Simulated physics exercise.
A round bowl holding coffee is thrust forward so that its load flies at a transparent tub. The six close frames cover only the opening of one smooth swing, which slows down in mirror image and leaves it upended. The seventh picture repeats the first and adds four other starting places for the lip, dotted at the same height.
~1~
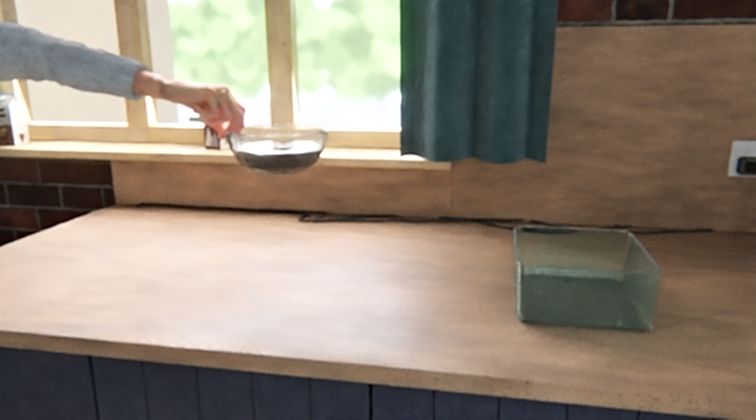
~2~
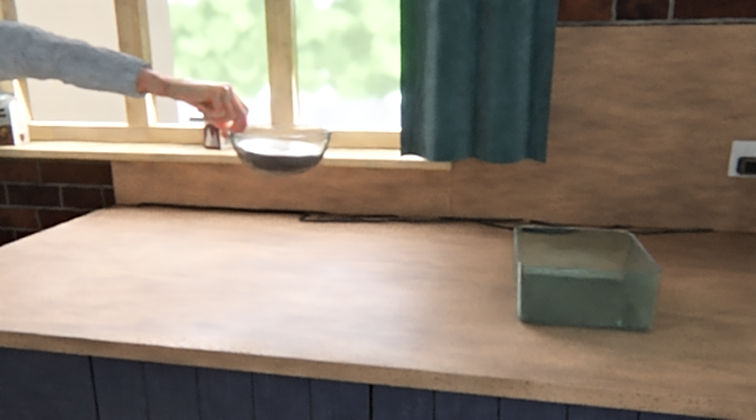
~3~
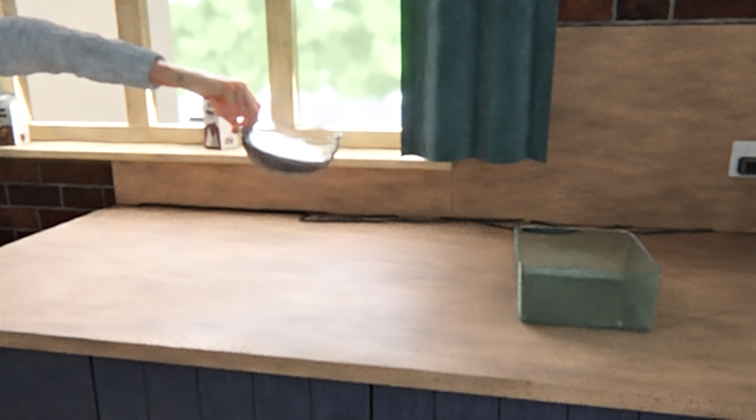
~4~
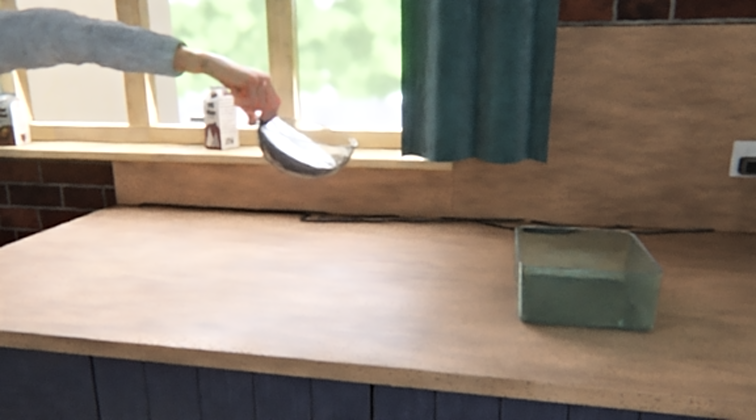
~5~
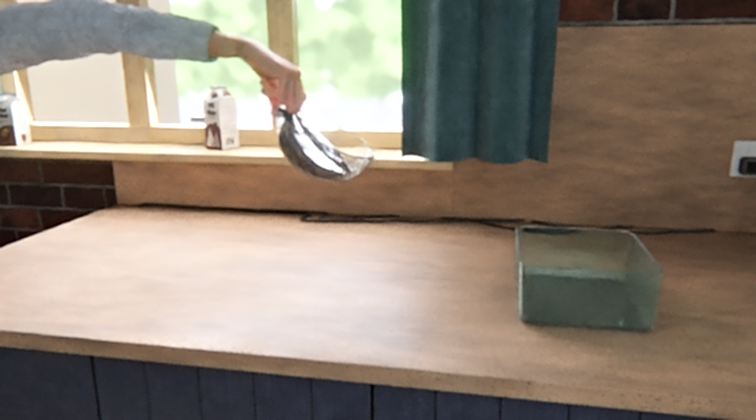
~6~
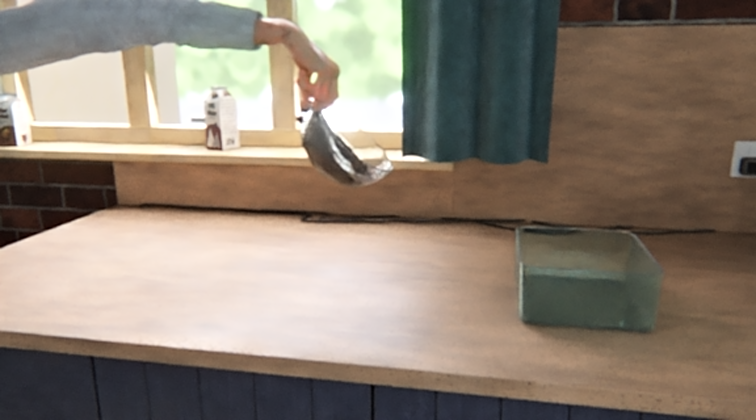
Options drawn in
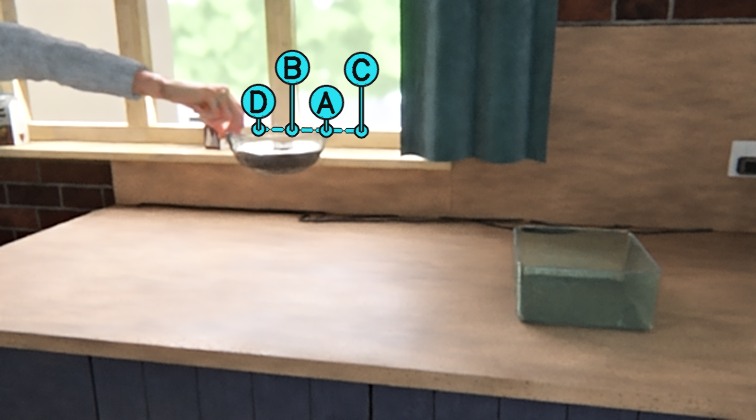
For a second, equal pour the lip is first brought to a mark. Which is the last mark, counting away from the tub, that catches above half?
The limit is C.
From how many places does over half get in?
One.
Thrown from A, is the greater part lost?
Yes, that goes wrong.
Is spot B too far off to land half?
Yes, it does.
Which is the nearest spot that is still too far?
Here it is spot A.
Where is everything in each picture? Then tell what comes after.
The first frame shows upright, lip at (325, 130); tub from (516, 320) to (651, 330); nothing has left yet.
The second frame shows upright, lip at (328, 131); nothing has left yet.
The third frame shows tipped about 6°, lip at (339, 136); nothing has left yet.
The fourth frame shows tipped about 15°, lip at (354, 144); coffee is over the rim, down to (268, 119).
The fifth frame shows tipped about 27°, lip at (372, 156); coffee is over the rim, down to (281, 114).
The sixth frame shows tipped about 40°, lip at (390, 169); coffee is over the rim, down to (304, 123).
On the marked copy, A at (326, 130); B at (292, 129); C at (361, 131); D at (258, 129).
If A is chosen, about 30 % lands in the tub, 52 % falls short and 18 % goes beside or beyond.
If B is chosen, about 2 % lands in the tub, 93 % falls short and 5 % goes beside or beyond.
If C is chosen, about 64 % lands in the tub, 15 % falls short and 21 % goes beside or beyond.
If D is chosen, about 0 % lands in the tub, 97 % falls short and 3 % goes beside or beyond.
